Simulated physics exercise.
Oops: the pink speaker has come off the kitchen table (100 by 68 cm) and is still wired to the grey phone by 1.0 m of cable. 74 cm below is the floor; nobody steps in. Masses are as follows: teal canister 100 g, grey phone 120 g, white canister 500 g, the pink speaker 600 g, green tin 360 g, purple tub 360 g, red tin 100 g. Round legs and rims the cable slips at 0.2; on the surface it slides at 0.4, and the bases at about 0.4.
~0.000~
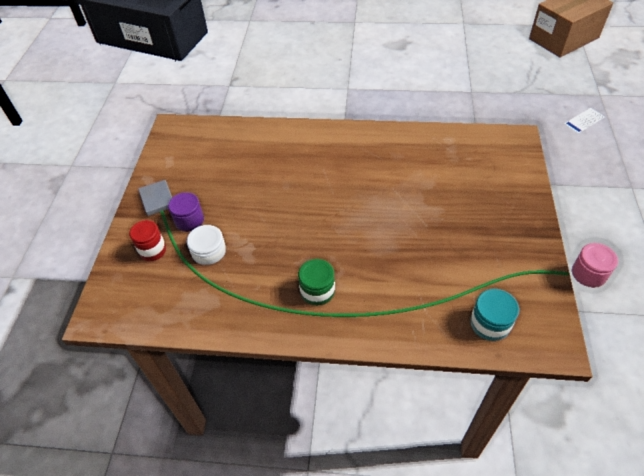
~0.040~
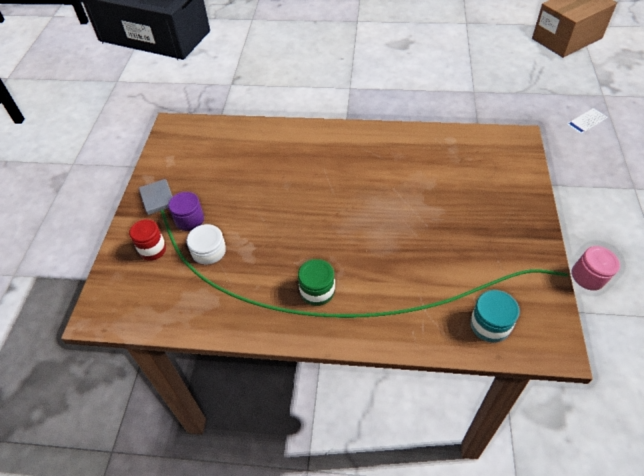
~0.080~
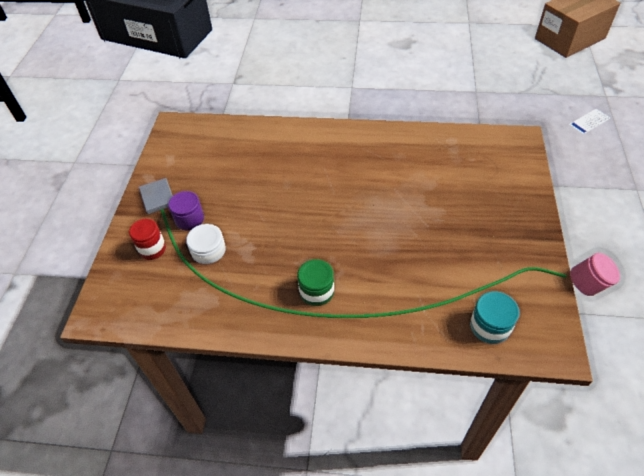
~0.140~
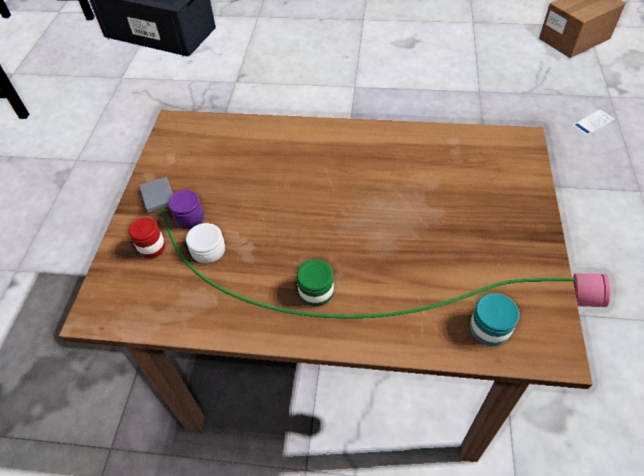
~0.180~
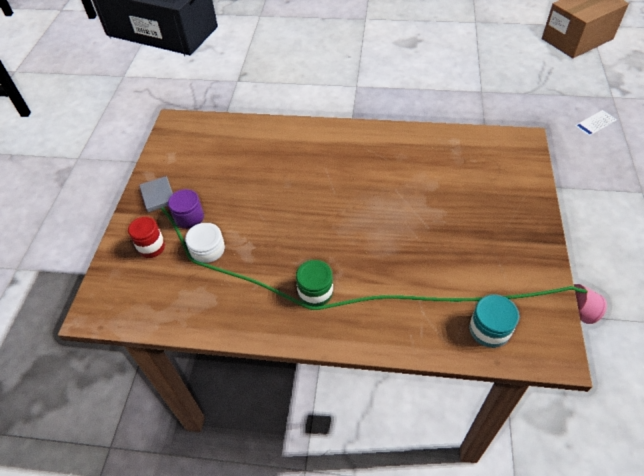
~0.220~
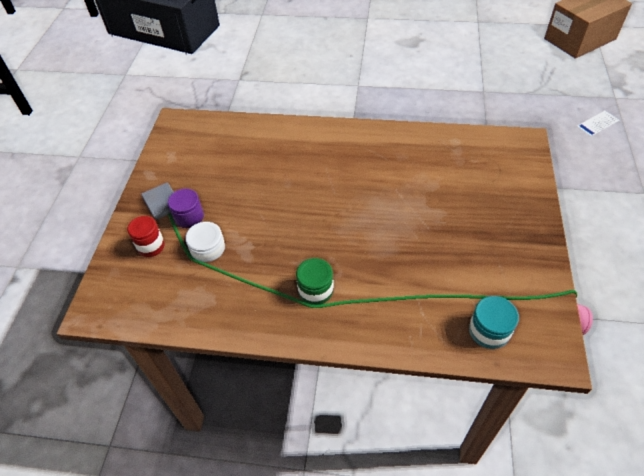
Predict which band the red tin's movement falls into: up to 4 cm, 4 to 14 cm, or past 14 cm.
Band: 4 to 14 cm.
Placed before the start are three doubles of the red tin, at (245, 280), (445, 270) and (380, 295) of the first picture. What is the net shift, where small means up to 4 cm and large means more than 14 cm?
In turn, the three show a medium amount of movement, only a little movement and only a little movement.
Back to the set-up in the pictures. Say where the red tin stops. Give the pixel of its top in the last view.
It comes to rest close to (127, 261).
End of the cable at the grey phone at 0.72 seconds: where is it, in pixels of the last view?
Pixel estimate: (364, 330).
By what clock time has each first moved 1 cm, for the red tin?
Red tin: 0.32 s.
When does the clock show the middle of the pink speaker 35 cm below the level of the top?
Answer: 0.55 s on the clock.
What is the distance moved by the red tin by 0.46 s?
The red tin is 8 cm out of place.
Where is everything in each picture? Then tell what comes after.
In the first frame, red tin (143, 230); cable runs through (521, 274) (436, 303) (332, 315) (233, 295) (175, 246).
In the second frame, pink speaker (601, 259); cable runs through (520, 273) (331, 316) (175, 246).
In the third frame, pink speaker (595, 275); cable runs through (519, 272) (331, 316) (175, 245).
In the fourth frame, pink speaker (590, 290); cable runs through (525, 281) (330, 316) (175, 244).
In the fifth frame, pink speaker (583, 304); cable runs through (548, 292) (343, 303).
In the sixth frame, red tin (141, 226); cable runs through (566, 293) (467, 297) (361, 301) (261, 287).
By 0.5 s, the cable's tail end at (198, 274); red tin 8 cm off its start, grey phone 22 cm off its start, pink speaker over the edge.
By 0.7 s, the cable's tail end at (364, 330); red tin 9 cm off its start, grey phone 55 cm off its start, pink speaker over the edge.
By 1.0 s, the cable's tail end at (502, 348); red tin 9 cm off its start at (127, 261), grey phone 80 cm off its start at (483, 355), pink speaker over the edge.
By 1.2 s, the cable's tail end at (508, 350); red tin 9 cm off its start, grey phone 81 cm off its start, teal canister on its side, 20 cm off its start.
By 2.4 s, the cable's tail end at (508, 349); red tin 9 cm off its start at (127, 261), grey phone 81 cm off its start at (487, 362), teal canister over the edge, pink speaker over the edge.
